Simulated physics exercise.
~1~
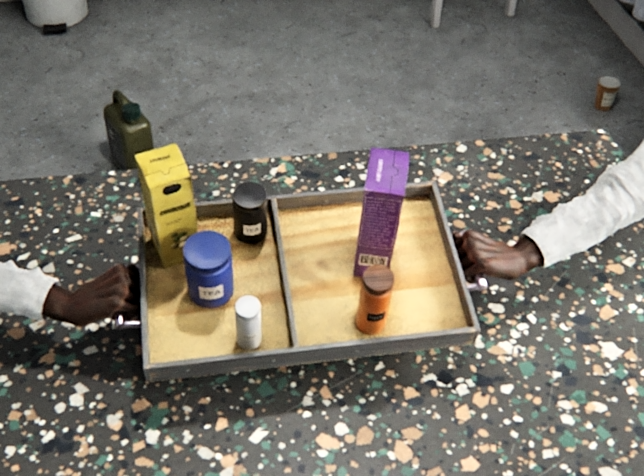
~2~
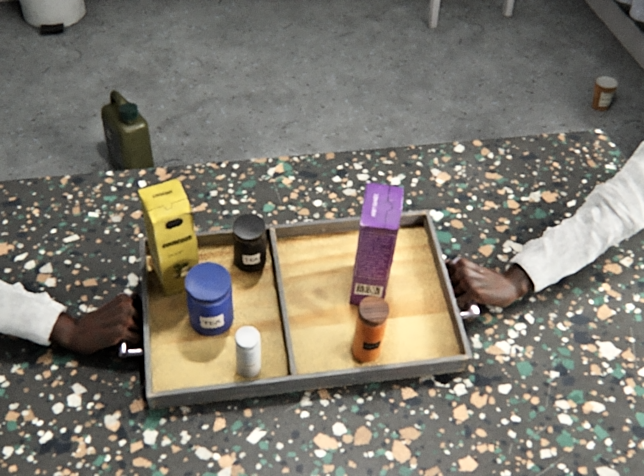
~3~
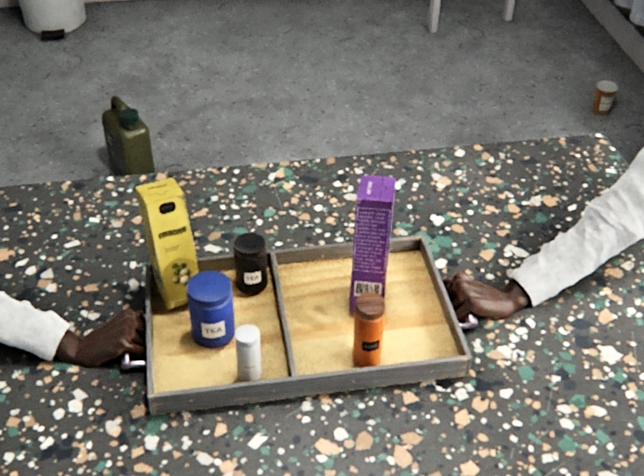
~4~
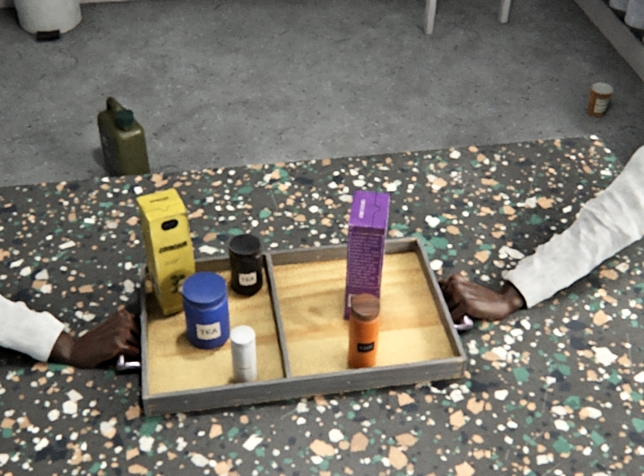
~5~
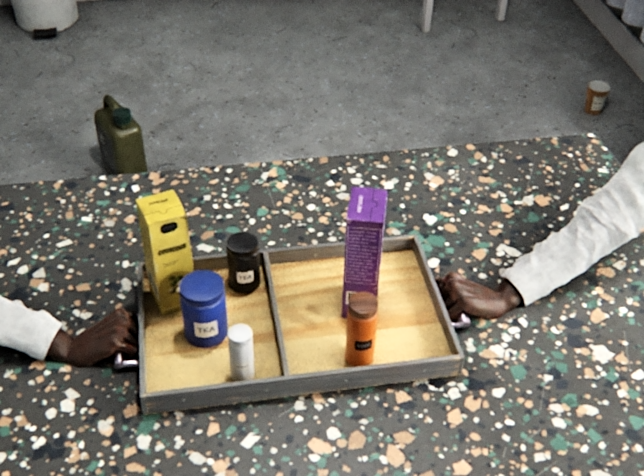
A tray of cartons and jars, held by two hands, lowers onto the speckled table.
